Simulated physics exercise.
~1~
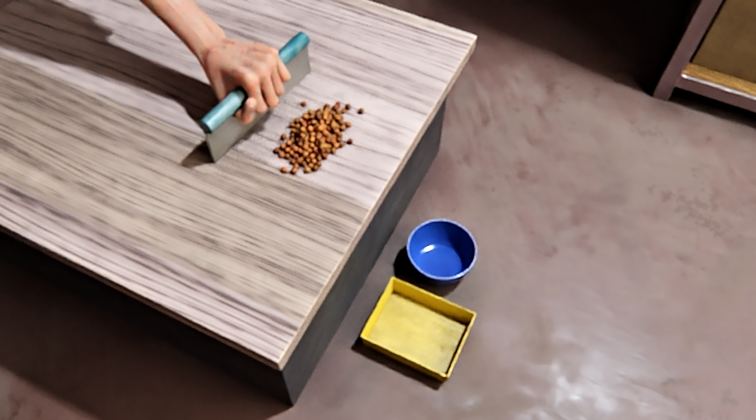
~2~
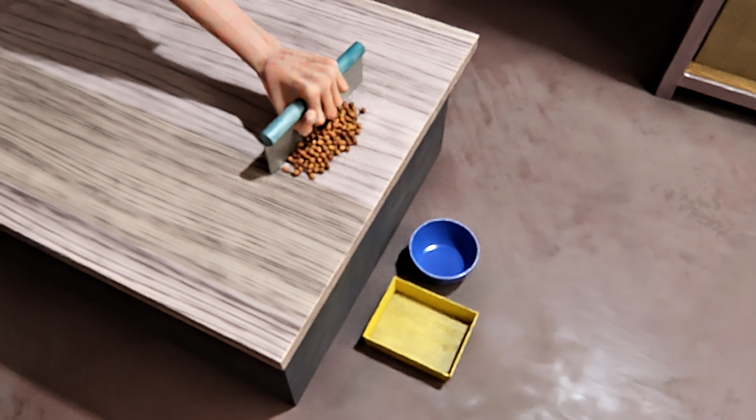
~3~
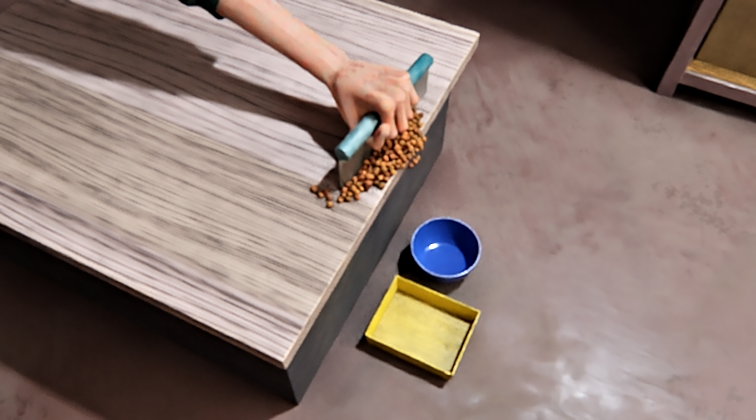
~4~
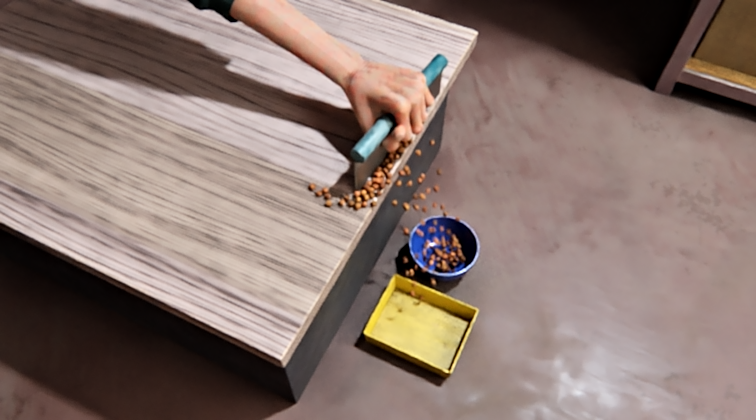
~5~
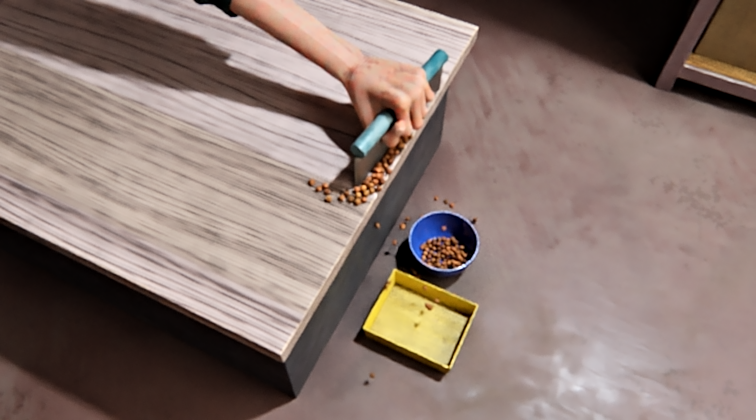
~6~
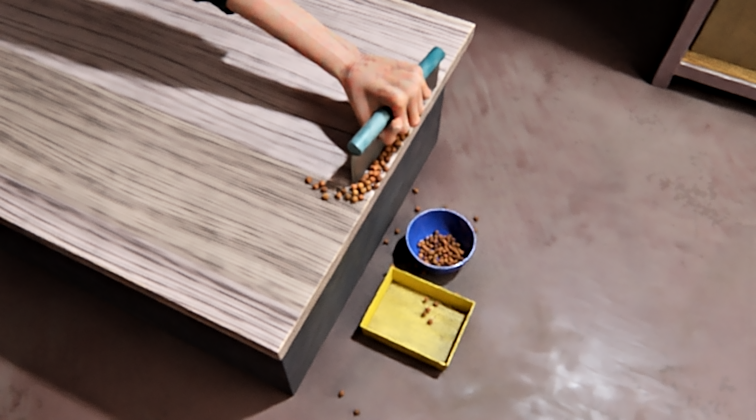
A hand scrapes brown balls off a table edge, and most land in a blue bowl.
